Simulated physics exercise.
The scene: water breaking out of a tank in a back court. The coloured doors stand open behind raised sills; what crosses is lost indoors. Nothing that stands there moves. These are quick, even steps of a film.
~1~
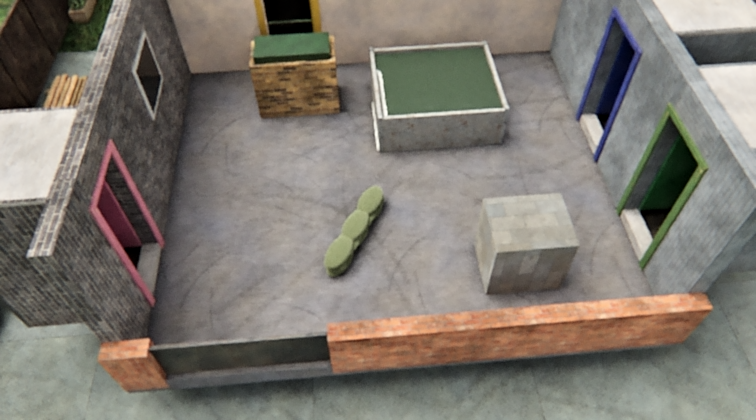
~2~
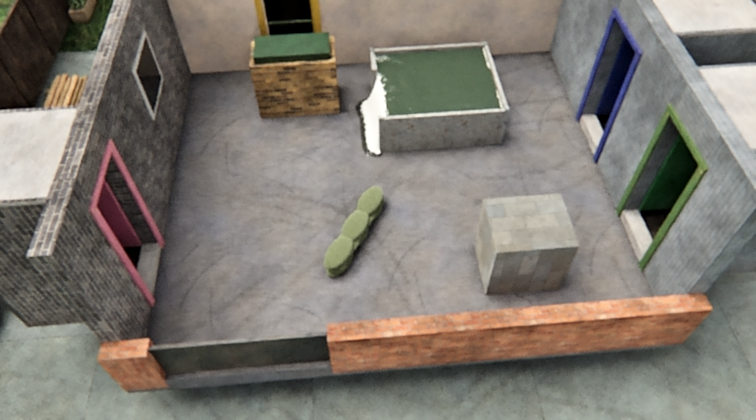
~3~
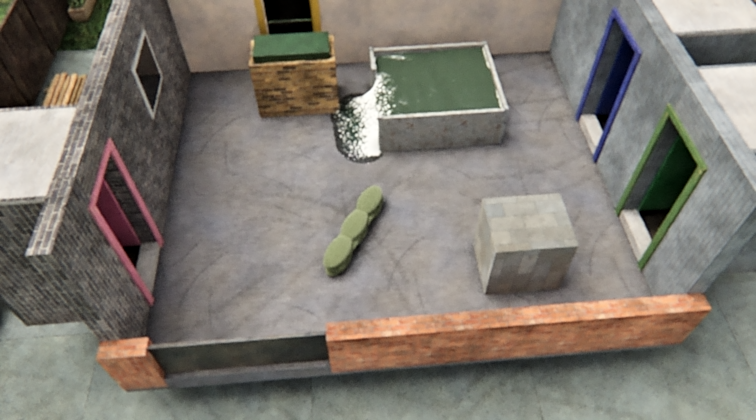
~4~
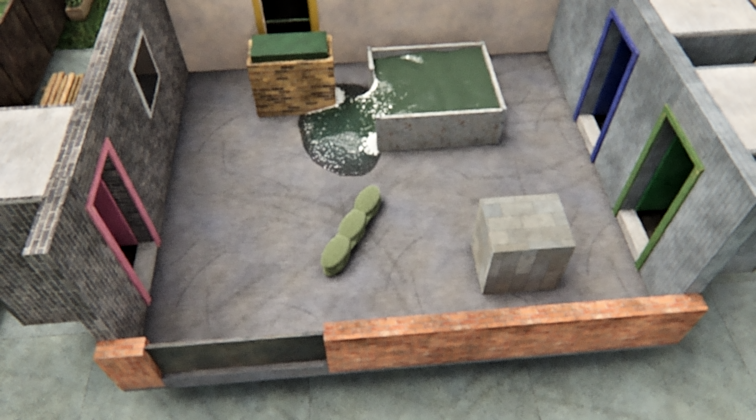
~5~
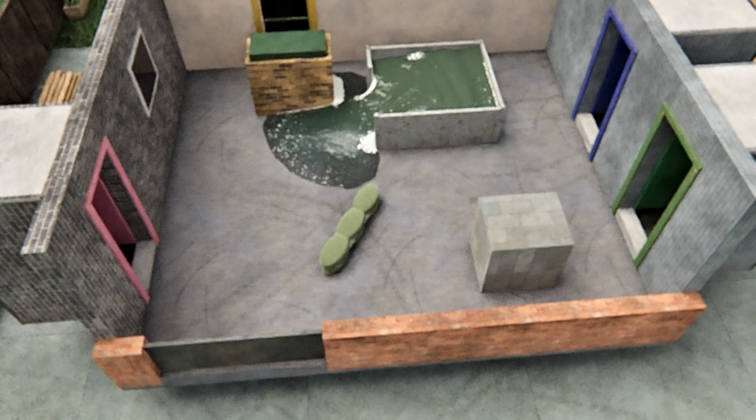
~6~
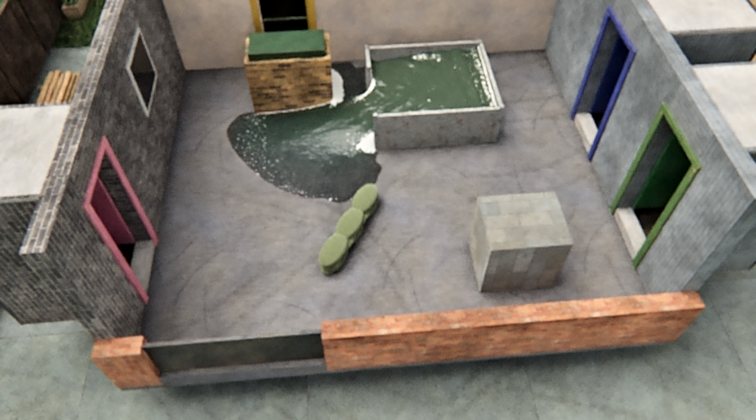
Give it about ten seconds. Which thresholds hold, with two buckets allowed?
The blue door stays under that; the green door stays under that; the yellow door stays under that; the pink door stays under that.
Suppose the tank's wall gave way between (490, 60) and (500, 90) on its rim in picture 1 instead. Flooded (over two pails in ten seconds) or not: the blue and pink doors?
One by one: Blue door is over, pink door holds.
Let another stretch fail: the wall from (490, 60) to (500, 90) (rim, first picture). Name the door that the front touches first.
The one in blue.
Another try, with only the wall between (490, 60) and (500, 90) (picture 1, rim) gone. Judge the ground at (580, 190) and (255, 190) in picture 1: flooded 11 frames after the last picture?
In that order: Flooded, not flooded.
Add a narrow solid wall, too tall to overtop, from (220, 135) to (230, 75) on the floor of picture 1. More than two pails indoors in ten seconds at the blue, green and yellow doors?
Blue door stays under; green door takes less; yellow door keeps below it.
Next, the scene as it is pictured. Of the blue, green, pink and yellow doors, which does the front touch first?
It is the one in yellow.
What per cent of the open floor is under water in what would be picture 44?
About 75 per cent.
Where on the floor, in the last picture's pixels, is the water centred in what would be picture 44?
Close to (322, 180).
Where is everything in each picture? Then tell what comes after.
The first picture shows the open tank at (436, 82) is whole and still.
In the second picture, the front is at (375, 153), out from the gap at (379, 116).
In the third picture, the front is at (340, 103), out from the gap at (379, 116).
In the fourth picture, water pours out at (376, 117) and has run to (302, 123).
In the fifth picture, water pours out at (375, 116) and has run to (268, 126).
In the sixth picture, the front is at (233, 135), out from the gap at (374, 115).
A moment on, water covers 25 % of the floor; the blue door not reached, the green door not reached, the yellow door wet at the sill, nothing in, the pink door not reached.
Next, water covers 40 % of the floor; the blue door not reached, the green door not reached, the yellow door wet at the sill, nothing in, the pink door wet at the sill, nothing in.
Then, water covers 50 % of the floor; the blue door not reached, the green door not reached, the yellow door wet at the sill, nothing in, the pink door under two buckets in.
Later, water covers 75 % of the floor; the blue door wet at the sill, nothing in, the green door not reached, the yellow door under two buckets in, the pink door under two buckets in.
In the end, water covers 95 % of the floor; the blue door wet at the sill, nothing in, the green door wet at the sill, nothing in, the yellow door under two buckets in, the pink door under two buckets in.
